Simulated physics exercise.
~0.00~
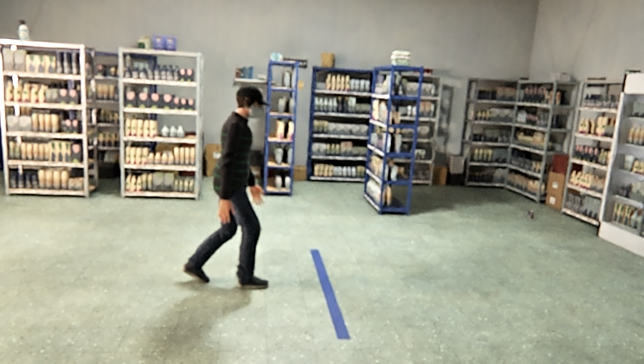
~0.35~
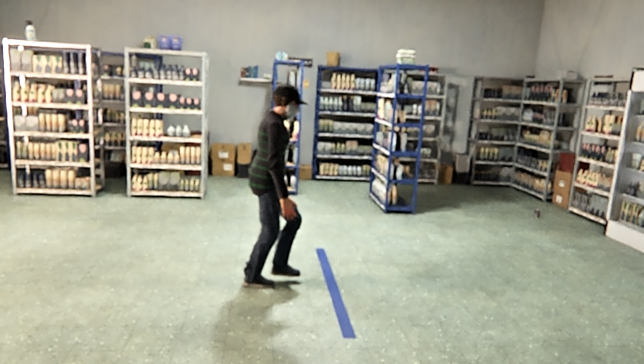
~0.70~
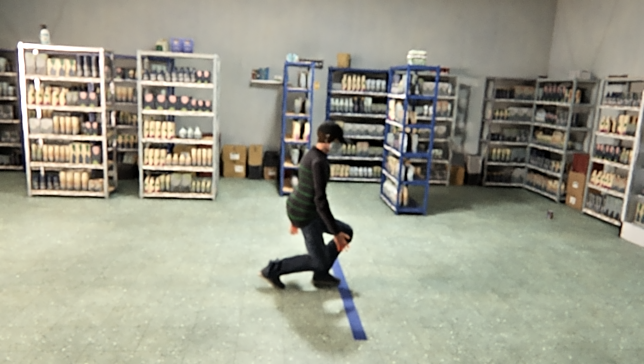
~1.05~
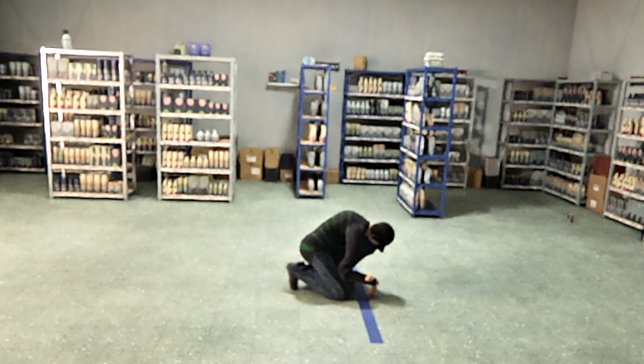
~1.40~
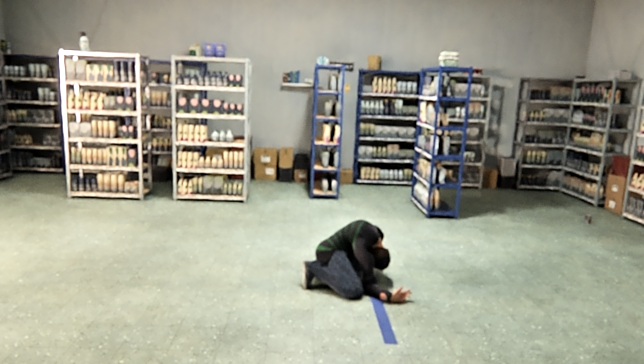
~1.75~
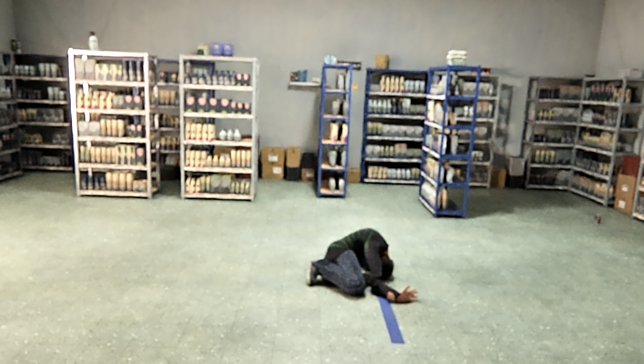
A person walks right, kneels, and folds forward until their head crosses the blue tape.
